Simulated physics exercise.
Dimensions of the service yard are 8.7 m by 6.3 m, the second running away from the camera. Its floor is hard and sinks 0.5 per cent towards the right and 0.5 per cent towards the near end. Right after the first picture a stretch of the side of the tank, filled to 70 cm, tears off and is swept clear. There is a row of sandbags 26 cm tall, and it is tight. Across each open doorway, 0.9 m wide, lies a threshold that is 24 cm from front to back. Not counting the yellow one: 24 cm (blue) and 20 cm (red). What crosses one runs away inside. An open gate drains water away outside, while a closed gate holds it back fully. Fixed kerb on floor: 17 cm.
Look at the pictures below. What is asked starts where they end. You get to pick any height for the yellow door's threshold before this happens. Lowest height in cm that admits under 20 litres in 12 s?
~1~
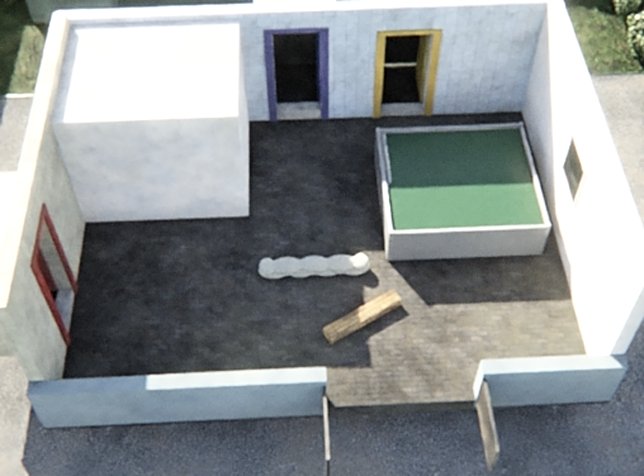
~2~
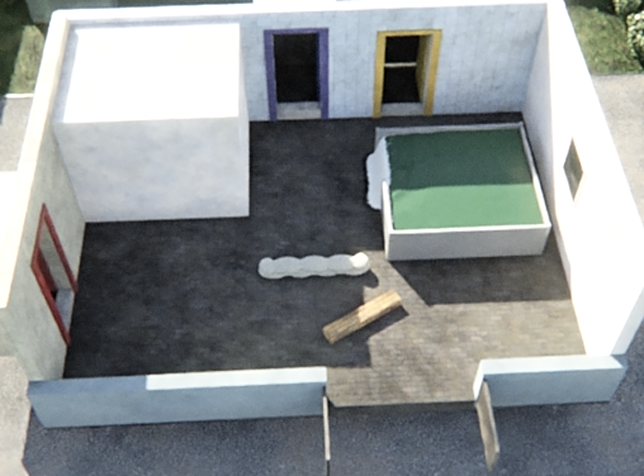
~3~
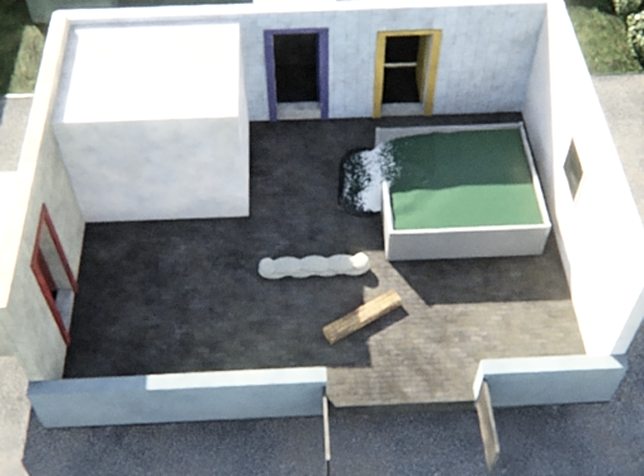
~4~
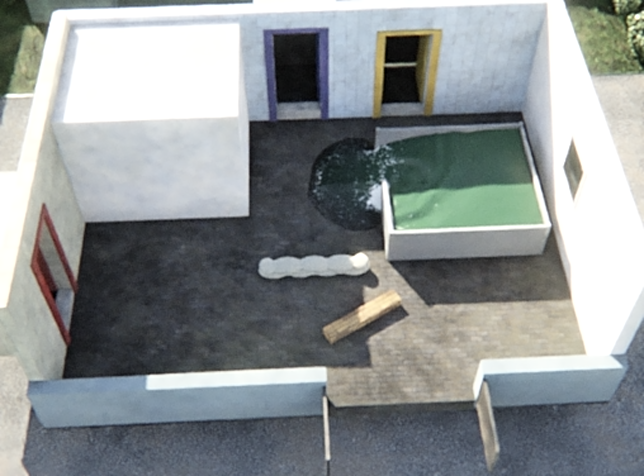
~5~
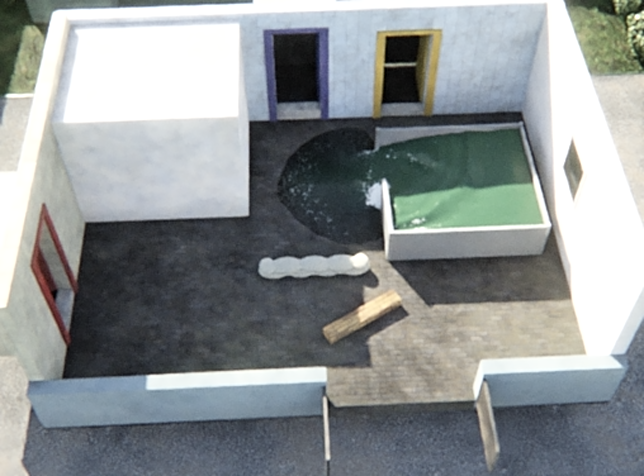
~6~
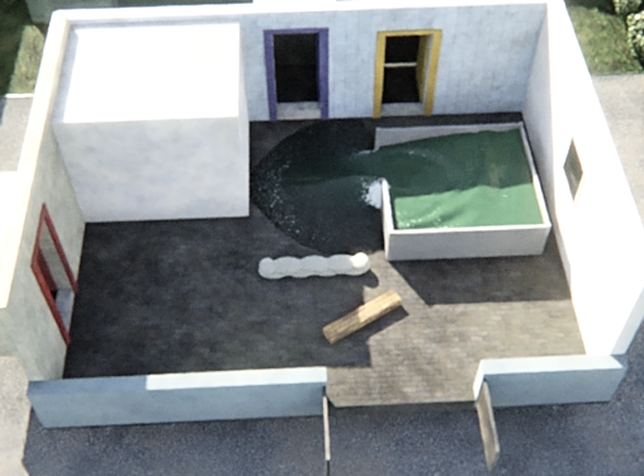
Roughly 11.5 cm.
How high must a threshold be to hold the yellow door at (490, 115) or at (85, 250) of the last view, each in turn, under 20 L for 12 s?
About 16 cm, then about 8.5 cm.
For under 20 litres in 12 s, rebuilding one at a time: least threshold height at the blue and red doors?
You'd want about 31 centimetres at blue and about 11.5 centimetres at red.
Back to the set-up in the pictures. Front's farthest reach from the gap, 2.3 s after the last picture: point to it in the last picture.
Around (63, 375).
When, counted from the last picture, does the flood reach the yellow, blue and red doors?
Arrival times are yellow 1.8 seconds, blue 0.1 seconds and red 2.0 seconds.
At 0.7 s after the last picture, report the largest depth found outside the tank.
46 cm.
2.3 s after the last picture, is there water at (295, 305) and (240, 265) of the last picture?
I'd call the first spared by the flood and the second touched by the flood.
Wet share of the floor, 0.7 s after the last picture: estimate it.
Wet share: Around 20 %.
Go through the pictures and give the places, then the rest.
In the first frame, the tank at (459, 178) is whole and still, 70 cm deep; the yellow door at (405, 79) is dry.
In the second frame, water pours out at (381, 174) and has run 0.3 m, to (367, 203); about 6 cm deep outside, 70 cm at the back.
In the third frame, water pours out at (381, 175) and has run 0.8 m, to (341, 197); about 11 cm deep outside, 70 cm at the back.
In the fourth frame, the front is at (313, 196), 1.3 m from the gap at (381, 176); 2.2 m2 of floor is wet, 70 cm left at the back.
In the fifth frame, water pours out at (381, 176) and has run 1.9 m, to (282, 192); about 6 cm deep outside, 70 cm at the back.
In the sixth frame, the front is at (250, 191), 2.5 m from the gap at (381, 175); 5.7 m2 of floor is wet, 70 cm left at the back; 0.9 m in a straight line remain to the yellow door at (405, 79).
Then, 0.7 s after the last picture water covers 20 % of the floor, deepest (46 cm) near (250, 126); it has not reached the yellow door.
Then, 2.3 s after the last picture water covers 45 % of the floor, deepest (36 cm) near (260, 179); 3 cm at the yellow door, 0 litres in over its 12 cm threshold.
Then, 11.3 s after the last picture water covers 95 % of the floor, deepest (17 cm) near (440, 152); 16 cm at the yellow door, 17 litres in over its 12 cm threshold.
At the yellow door as built, the water peaked near 17 cm, 10.7 s after the last picture.
Run again over the same 12 s with other heights there, 36 litres in over 9.5 cm, 12 litres over 13 cm. The limit of 20 litres is kept from about 11.5 cm up.
